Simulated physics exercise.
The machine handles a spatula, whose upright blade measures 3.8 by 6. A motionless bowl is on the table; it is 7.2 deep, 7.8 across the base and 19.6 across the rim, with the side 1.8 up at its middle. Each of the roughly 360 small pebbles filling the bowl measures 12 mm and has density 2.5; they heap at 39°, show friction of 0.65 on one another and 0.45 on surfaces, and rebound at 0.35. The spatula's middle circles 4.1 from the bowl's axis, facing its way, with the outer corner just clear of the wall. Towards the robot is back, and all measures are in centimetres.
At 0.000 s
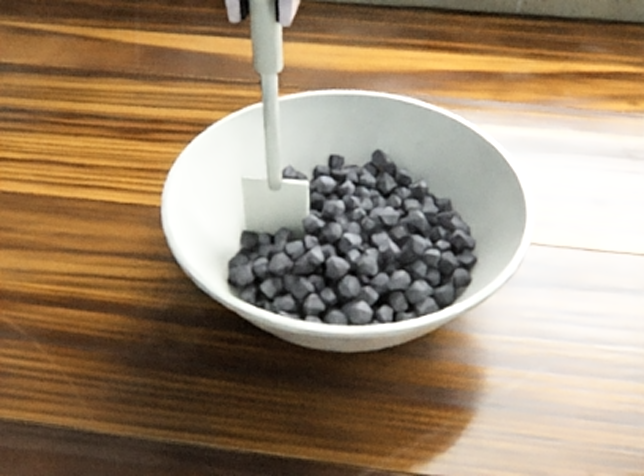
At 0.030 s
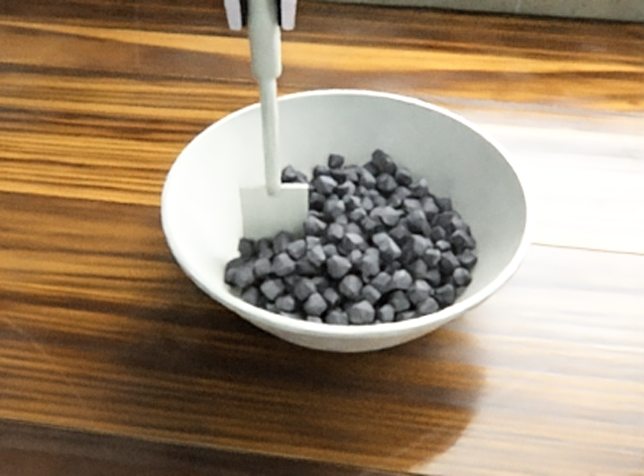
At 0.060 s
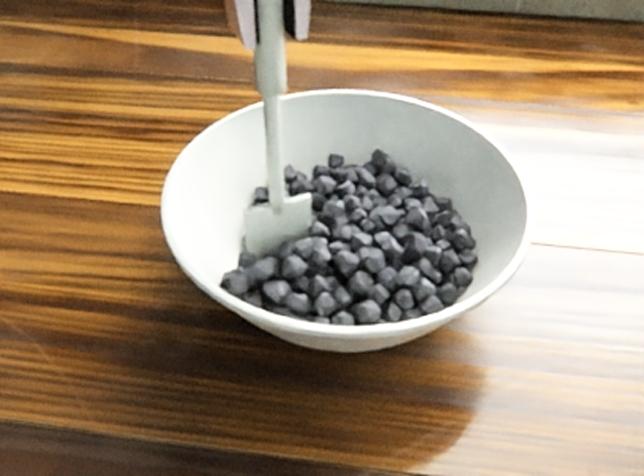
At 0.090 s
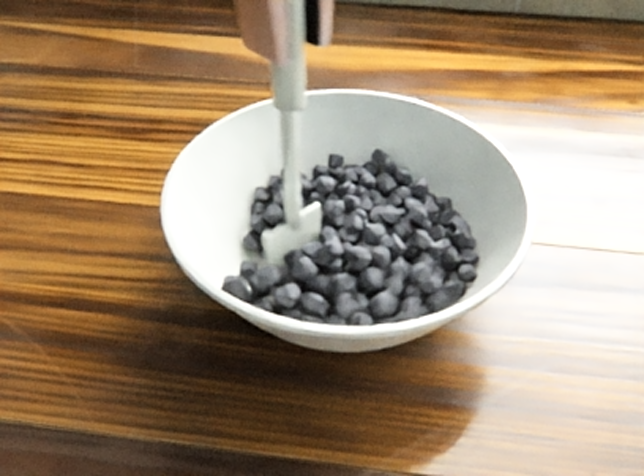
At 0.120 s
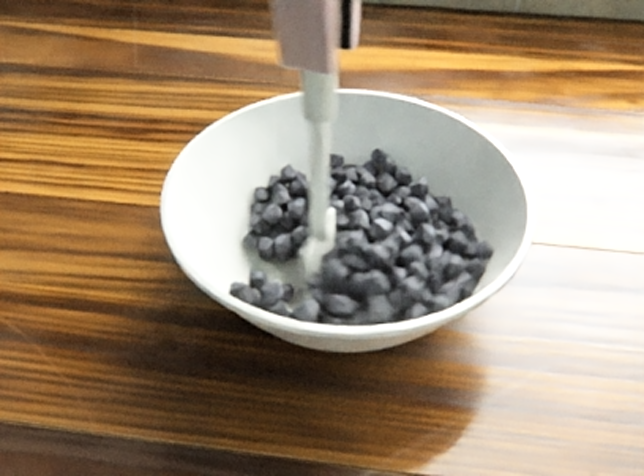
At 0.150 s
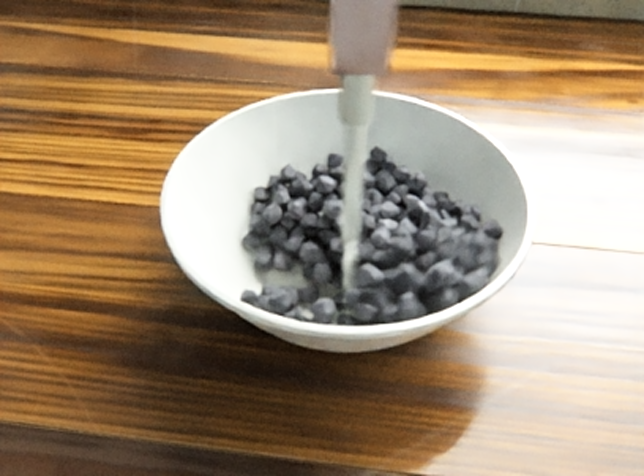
A spatula sweeps through dark pebble-like pieces in a white bowl, moving toward the right.
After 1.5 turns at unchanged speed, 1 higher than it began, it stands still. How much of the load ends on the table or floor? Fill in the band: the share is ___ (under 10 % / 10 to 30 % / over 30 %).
The share is 10 to 30 %.
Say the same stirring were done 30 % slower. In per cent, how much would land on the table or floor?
It would be near 5 per cent.
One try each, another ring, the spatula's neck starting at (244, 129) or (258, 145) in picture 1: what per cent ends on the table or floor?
Some 25 and 25 per cent.
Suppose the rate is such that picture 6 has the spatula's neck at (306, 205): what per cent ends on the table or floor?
Roughly 5 per cent.
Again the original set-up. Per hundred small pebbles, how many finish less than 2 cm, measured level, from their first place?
Around 5 in a hundred, roughly.
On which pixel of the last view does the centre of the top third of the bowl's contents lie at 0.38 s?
The top third is centred near (333, 132) in the last picture.
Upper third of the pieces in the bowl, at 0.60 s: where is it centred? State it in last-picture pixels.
Top-third centre at approx. (337, 289).
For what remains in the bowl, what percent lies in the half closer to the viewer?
Roughly 40 percent of it.
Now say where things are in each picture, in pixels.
Spatula neck at (273, 158), 0° round; upper third of the load around (360, 237), from x 235 to 465, top at y 155; 362 in the bowl, in the first picture.
Spatula neck at (272, 164), 9° round; upper third of the load around (360, 240), from x 235 to 465, top at y 155, in the second picture.
Spatula neck at (276, 181), 30° round; upper third of the load around (350, 246), from x 230 to 465, top at y 155, in the third picture.
Spatula neck at (292, 198), 53° round; upper third of the load around (357, 258), from x 230 to 465, top at y 155, in the fourth picture.
Spatula neck at (319, 209), 76° round; upper third of the load around (379, 267), from x 240 to 485, top at y 155, in the fifth picture.
Spatula neck at (351, 212), 98° round; upper third of the load around (407, 257), from x 250 to 490, top at y 155; 362 in the bowl, in the sixth picture.
After 0.38 s, 269° round, highest piece 10 above the table; 336 in the bowl, 8 on the table or floor, 18 in flight or on the tool.
After 0.60 s, 80° round, highest piece 9 above the table; 317 in the bowl, 35 on the table or floor, 10 in flight or on the tool.
After 0.91 s, 180° round, highest piece 7 above the table; 302 in the bowl, 60 on the table or floor.
After 1.61 s, 180° round, highest piece 7 above the table; 302 in the bowl, 60 on the table or floor.
At rest, 302 in the bowl, 60 on the table or floor. That is 17 % on the table or floor.
